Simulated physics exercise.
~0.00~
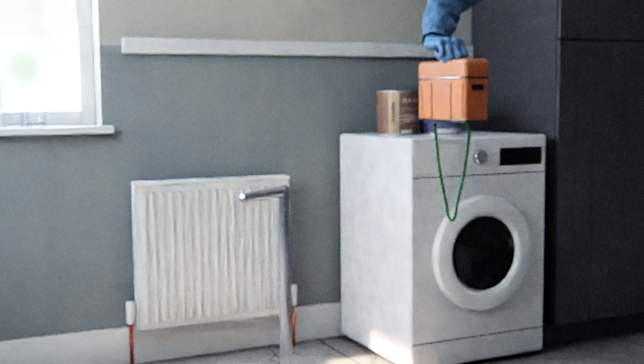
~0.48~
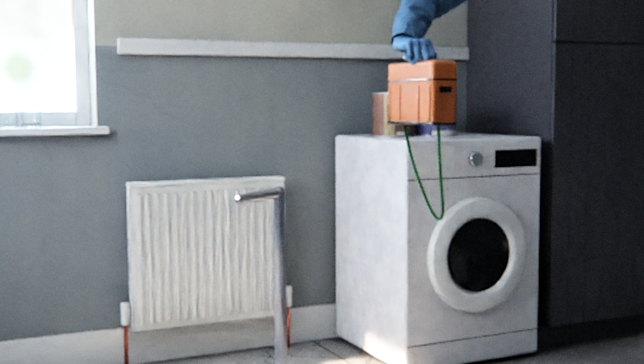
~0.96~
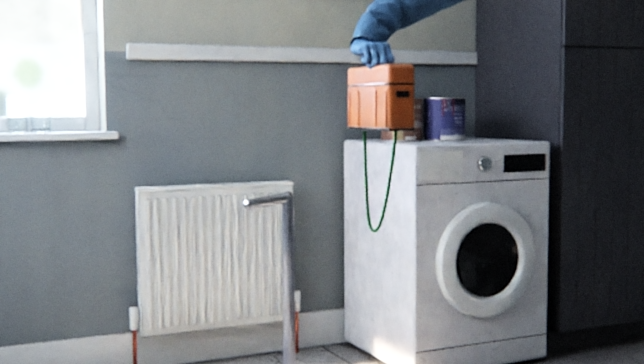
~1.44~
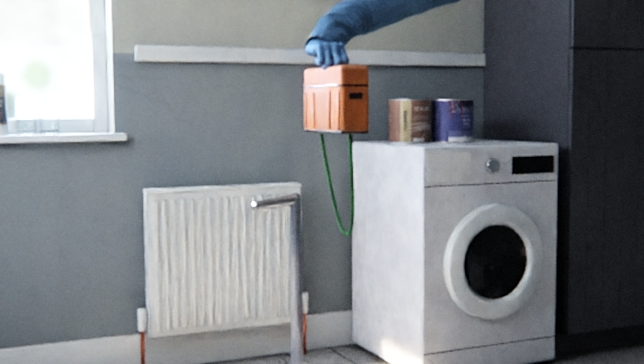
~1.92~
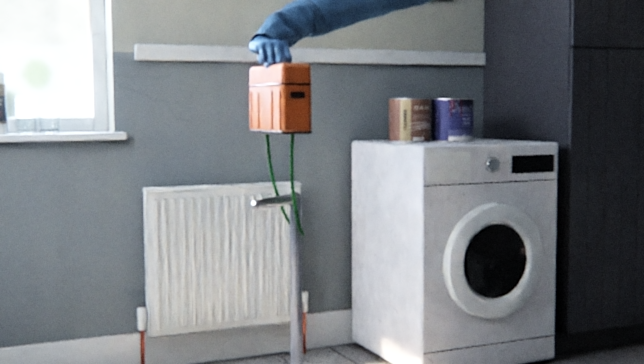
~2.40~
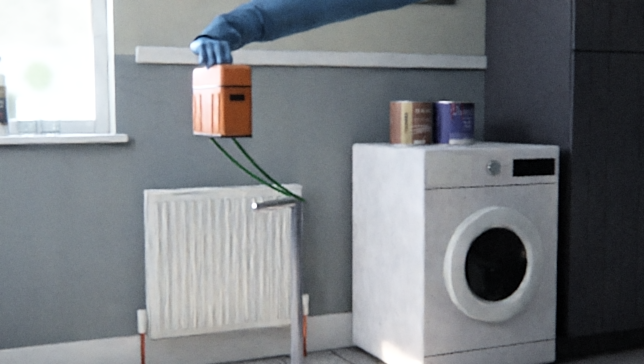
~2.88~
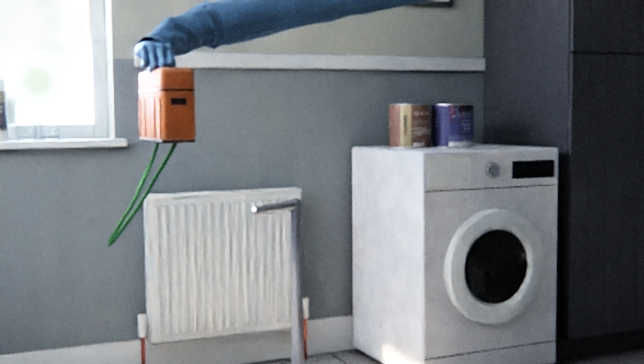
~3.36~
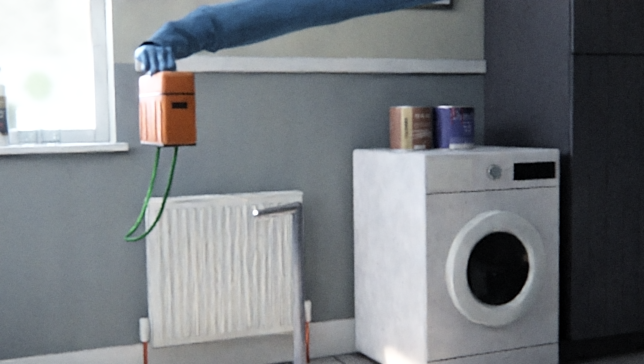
A blue-sleeved, blue-gloved hand carries an orange case leftward through a grey-walled room, a green cord loop dangling beneath it, as seen from the front by a slightly swaying camera. A white washing machine stands on the right with two cans on top, and a white radiator sits on the left behind a metal post with a short arm, near a window. The case lifts clear of the machine and passes over the post, where the loop trails at its arm. The loop then comes away and swings left, and the case hangs upright beyond the post, clear of it.
